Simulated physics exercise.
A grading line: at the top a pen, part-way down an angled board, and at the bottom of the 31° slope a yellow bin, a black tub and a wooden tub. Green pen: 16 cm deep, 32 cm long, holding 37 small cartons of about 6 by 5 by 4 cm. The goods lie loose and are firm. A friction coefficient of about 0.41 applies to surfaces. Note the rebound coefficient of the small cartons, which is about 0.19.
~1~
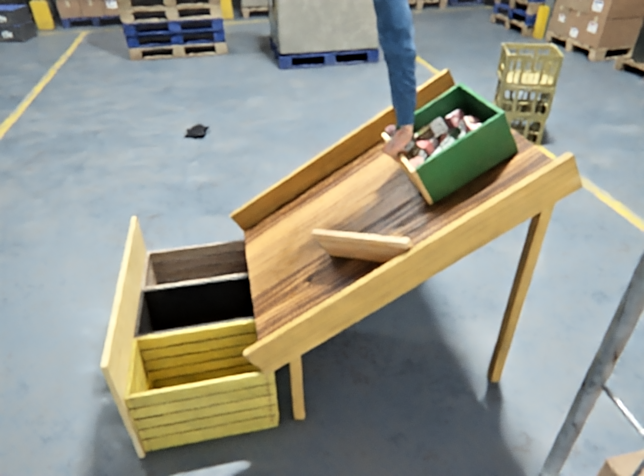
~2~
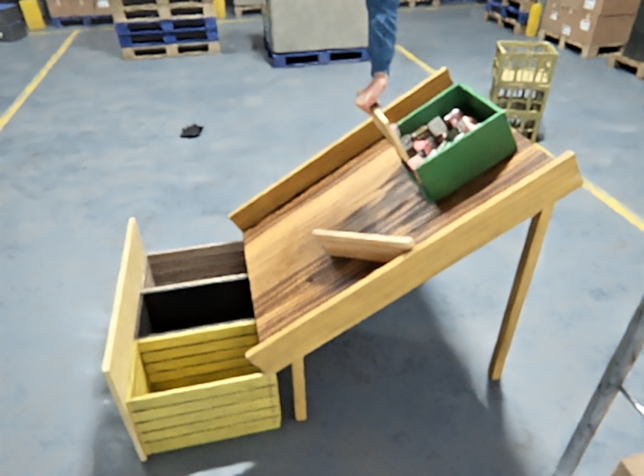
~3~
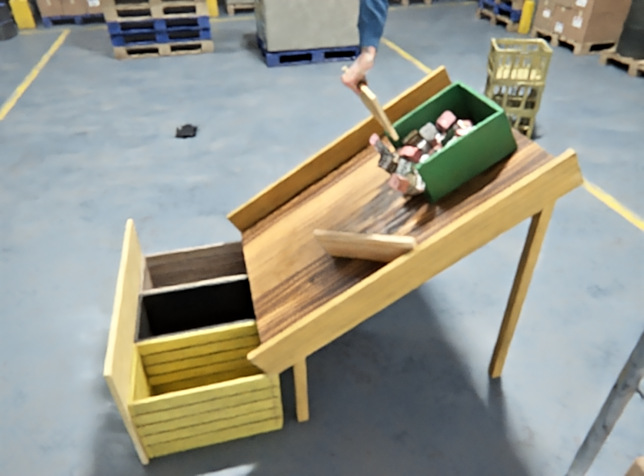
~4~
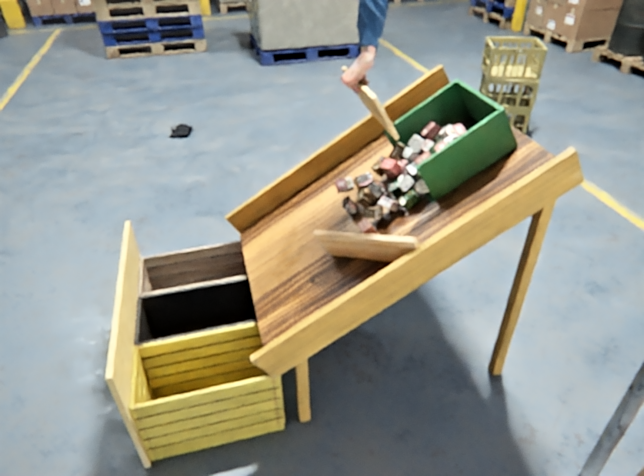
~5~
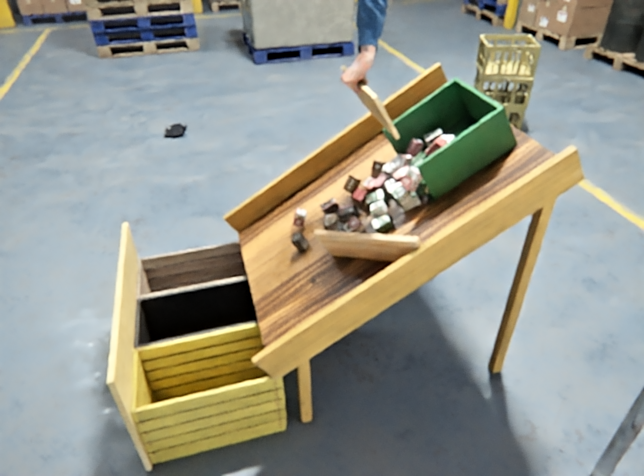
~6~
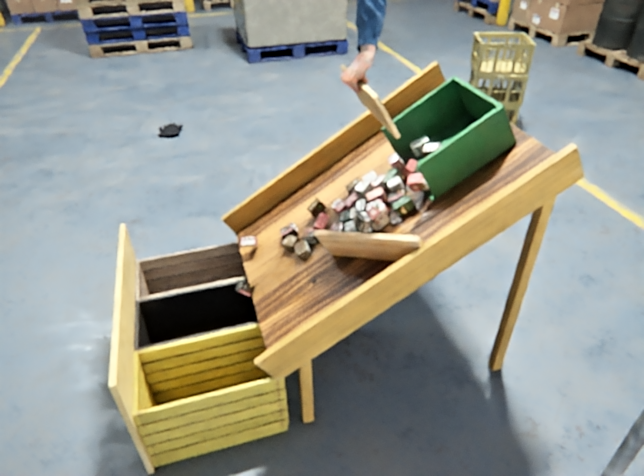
A person's bare arm in a blue sleeve reaches in from the top of a warehouse floor, seen from above and to one side by a slightly drifting camera. A green box of small blocks sits high on a sloping wooden table with an angled board, above wooden, black and yellow bins at lower left. The hand lifts the box's end panel, and blocks slide down leftward, bunching near the board while a few lead toward the table's lower edge.
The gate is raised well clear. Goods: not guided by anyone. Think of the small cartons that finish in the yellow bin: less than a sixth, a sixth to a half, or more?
I'd expect under one in six of them to finish in the yellow bin.
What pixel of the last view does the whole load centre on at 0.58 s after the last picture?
Near pixel (246, 274).
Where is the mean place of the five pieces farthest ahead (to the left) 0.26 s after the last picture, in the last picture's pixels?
I'd put them at about (197, 317).
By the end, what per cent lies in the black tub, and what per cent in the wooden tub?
Shares: Approx. 50 % and 40 %.
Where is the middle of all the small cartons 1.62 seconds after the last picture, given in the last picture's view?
Estimated centre in the last picture: (184, 349).
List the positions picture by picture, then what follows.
In the first frame (places track the rim corner closest to us here; the camera moves round a little), green pen (500, 114); yellow bin (129, 396); all still inside.
Green pen (500, 113), in the second frame.
Green pen (500, 112); 8 out, the lowest carton at (415, 185), in the third frame.
Green pen (500, 110); 15 out, the lowest carton at (350, 206), in the fourth frame.
Green pen (499, 109); 23 out, the lowest carton at (300, 242), in the fifth frame.
Green pen (499, 108); yellow bin (137, 413); 31 out, the lowest carton at (245, 288), in the sixth frame.
Then, 0.26 s after the last picture, 4 in the black tub, 2 in the wooden tub, 29 on the slope and 2 in the air.
Then, 0.58 s after the last picture, 8 in the black tub, 7 in the wooden tub, 18 on the slope and 4 in the air.
Then, 1.04 s after the last picture, 14 in the black tub, 14 in the wooden tub and 9 on the slope.
Final count (1.62 s after the last picture), 19 in the black tub, 14 in the wooden tub and 4 on the slope. Asked share, 0 of 37, 0 per cent.
